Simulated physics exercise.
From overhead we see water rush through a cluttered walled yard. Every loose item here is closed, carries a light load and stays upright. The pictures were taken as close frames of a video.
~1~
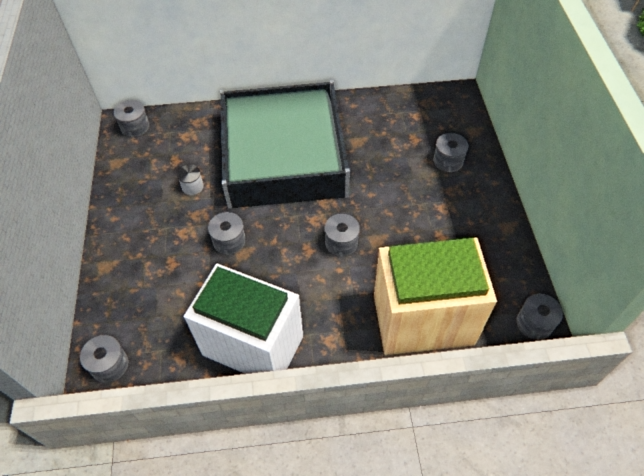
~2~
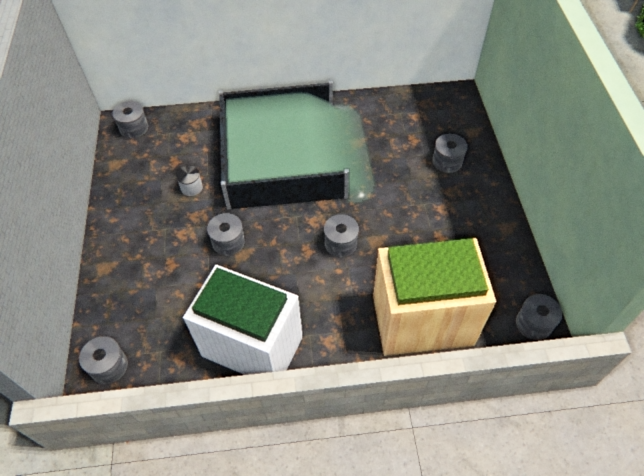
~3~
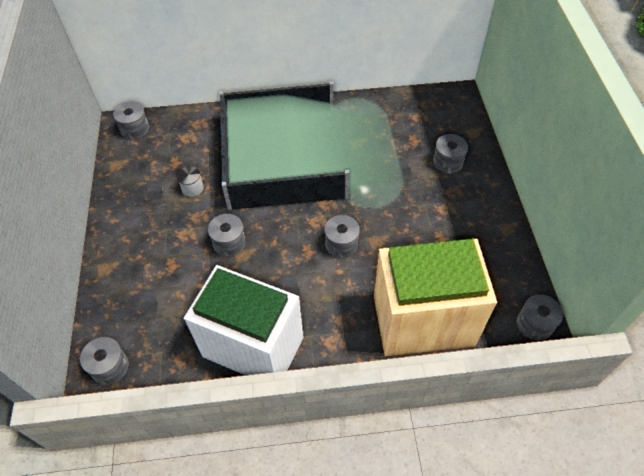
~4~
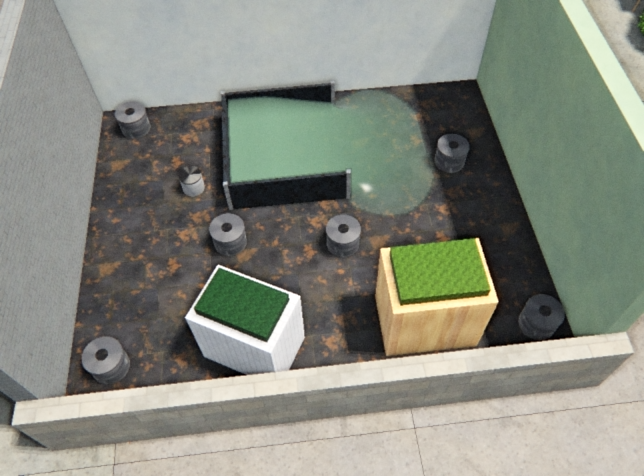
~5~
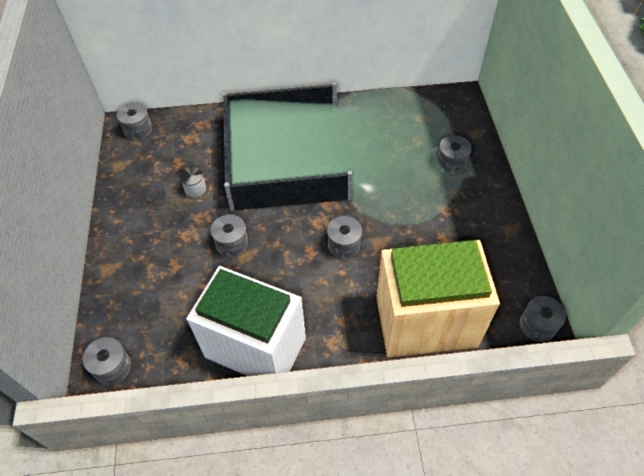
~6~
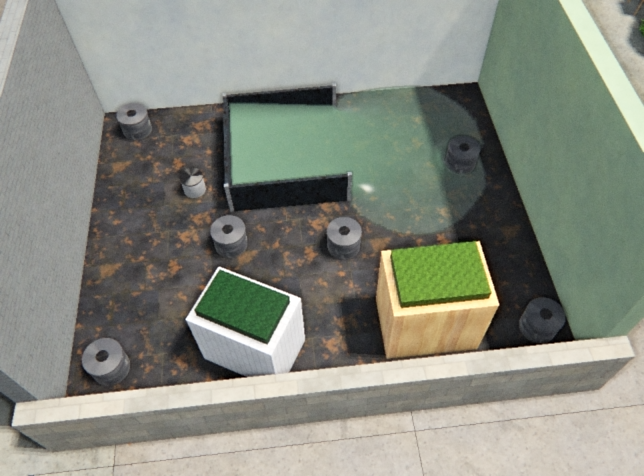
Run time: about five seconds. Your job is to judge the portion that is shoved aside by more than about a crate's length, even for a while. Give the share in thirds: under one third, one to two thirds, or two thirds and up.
Under one third.
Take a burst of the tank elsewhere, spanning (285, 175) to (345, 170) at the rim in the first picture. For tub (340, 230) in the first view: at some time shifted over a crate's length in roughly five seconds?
Lab note - outcome: Distance reached.
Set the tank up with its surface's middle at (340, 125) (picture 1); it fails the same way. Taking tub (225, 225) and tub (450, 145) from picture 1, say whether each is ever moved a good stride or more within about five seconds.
Findings in sequence - stopped sooner; reached that distance.
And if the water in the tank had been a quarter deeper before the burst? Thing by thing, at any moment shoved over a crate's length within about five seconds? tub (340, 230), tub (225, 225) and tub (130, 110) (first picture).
Taking each in turn, the answer is came up short, came up short, came up short.
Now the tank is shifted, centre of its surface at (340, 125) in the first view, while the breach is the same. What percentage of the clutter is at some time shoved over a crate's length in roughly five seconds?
Roughly 30 per cent.
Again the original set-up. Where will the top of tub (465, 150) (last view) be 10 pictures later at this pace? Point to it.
(501, 166), roughly.
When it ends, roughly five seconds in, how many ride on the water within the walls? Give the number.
The answer is 2.
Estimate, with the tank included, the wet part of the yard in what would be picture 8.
Reading: About 30 %.
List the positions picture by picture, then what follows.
In the first picture, a tub at (452, 145), on the bottom; a tub at (100, 353), on the bottom; 0 of 7 have shifted.
In the second picture, a tub at (451, 145), on the bottom; a tub at (99, 355), on the bottom; 0 of 7 have shifted.
In the third picture, a tub at (452, 146) rests on the ground; a tub at (100, 355) rests on the ground; 0 of 7 have shifted.
In the fourth picture, a tub at (453, 145) rests on the ground; a tub at (102, 355) rests on the ground; 0 of 7 have shifted.
In the fifth picture, a tub at (455, 147) rests on the ground; a tub at (103, 356), on the bottom; 0 of 7 have shifted.
In the sixth picture, a tub at (464, 148), on the bottom, close to its start; a tub at (102, 356) rests on the ground; 1 of 7 have shifted.
A moment on, 1 of 7 are well off their spots; 0 afloat.
Next, 1 of 7 are well off their spots; 1 afloat.
Later, 2 of 7 are well off their spots; 2 afloat.
In the end, 2 of 7 are well off their spots, and 2 have been at some point; 2 afloat.
